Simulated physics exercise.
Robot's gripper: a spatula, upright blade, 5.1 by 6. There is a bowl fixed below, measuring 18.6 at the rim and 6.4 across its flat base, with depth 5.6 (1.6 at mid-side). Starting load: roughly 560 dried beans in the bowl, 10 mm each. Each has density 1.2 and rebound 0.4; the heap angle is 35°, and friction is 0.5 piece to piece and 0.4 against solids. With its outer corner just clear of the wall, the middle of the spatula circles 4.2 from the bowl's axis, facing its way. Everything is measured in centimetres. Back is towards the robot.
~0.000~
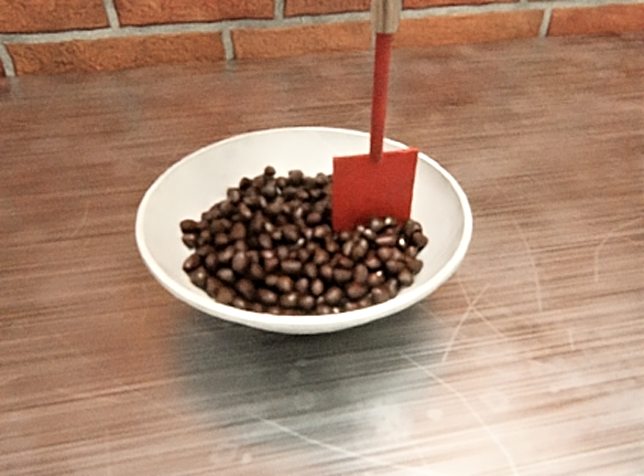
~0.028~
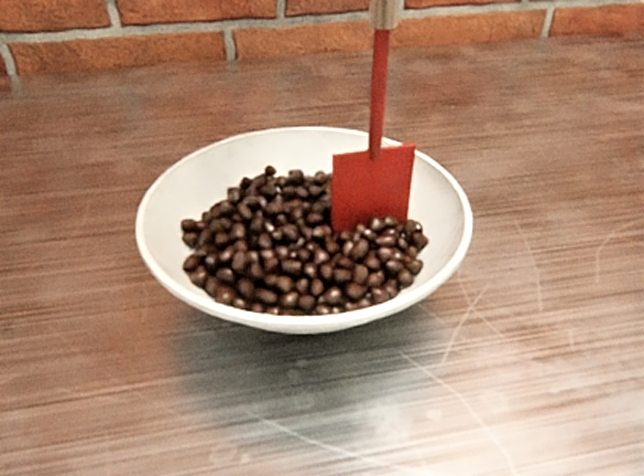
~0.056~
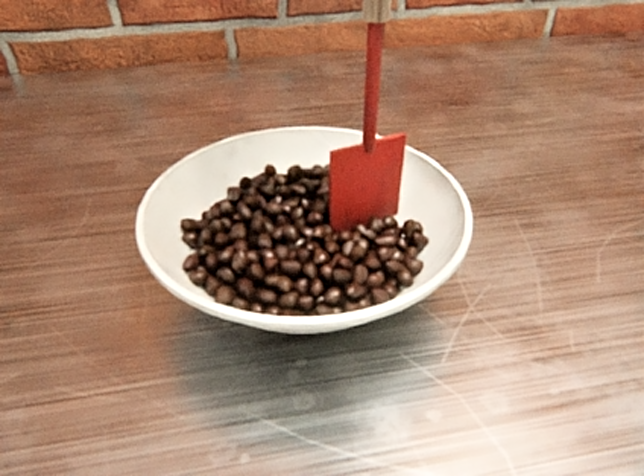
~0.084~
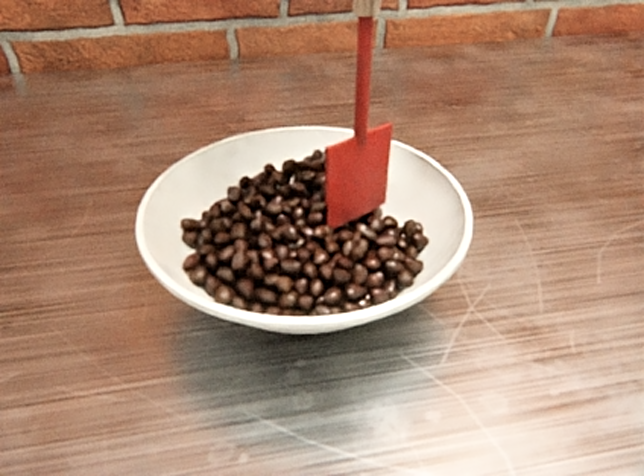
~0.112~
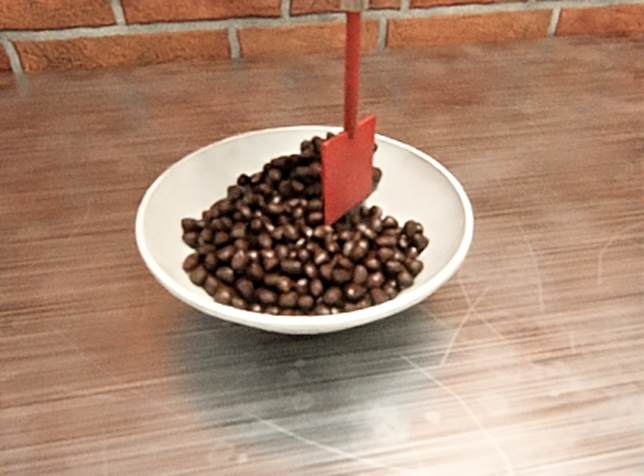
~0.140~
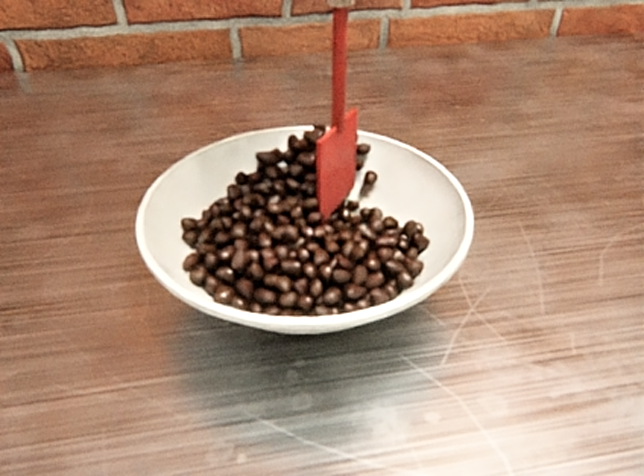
On a streaked tabletop by a brick wall, a red spatula pushes through dark beans in a white bowl, moving back and left.
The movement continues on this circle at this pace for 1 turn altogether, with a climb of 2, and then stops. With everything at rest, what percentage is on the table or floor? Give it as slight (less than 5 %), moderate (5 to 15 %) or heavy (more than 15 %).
It is moderate.
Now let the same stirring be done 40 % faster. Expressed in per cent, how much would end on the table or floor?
About 15 percent, I'd say.
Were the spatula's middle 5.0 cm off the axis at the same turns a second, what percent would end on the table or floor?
That would make it around 5 percent.
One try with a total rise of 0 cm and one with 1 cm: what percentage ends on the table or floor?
I'd reckon around 20 and 15 per cent.
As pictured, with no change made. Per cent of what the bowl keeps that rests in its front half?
55 %.
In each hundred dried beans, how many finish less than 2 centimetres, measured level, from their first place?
About 50 percent.
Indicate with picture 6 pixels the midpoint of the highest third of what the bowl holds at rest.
It is centred near (346, 232).
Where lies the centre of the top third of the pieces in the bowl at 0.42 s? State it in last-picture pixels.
Around (234, 241).
By 0.42 s, 172° round, highest piece 8 above the table; 545 in the bowl, 9 on the table or floor, 8 in flight or on the tool.
By 0.69 s, 291° round, highest piece 8 above the table; 515 in the bowl, 39 on the table or floor, 8 in flight or on the tool.
By 1.03 s, 0° round, highest piece 6 above the table; 509 in the bowl, 53 on the table or floor.
By 1.73 s, 0° round, highest piece 6 above the table; 509 in the bowl, 53 on the table or floor.
Final count, 509 in the bowl, 53 on the table or floor. That is 9 % on the table or floor.
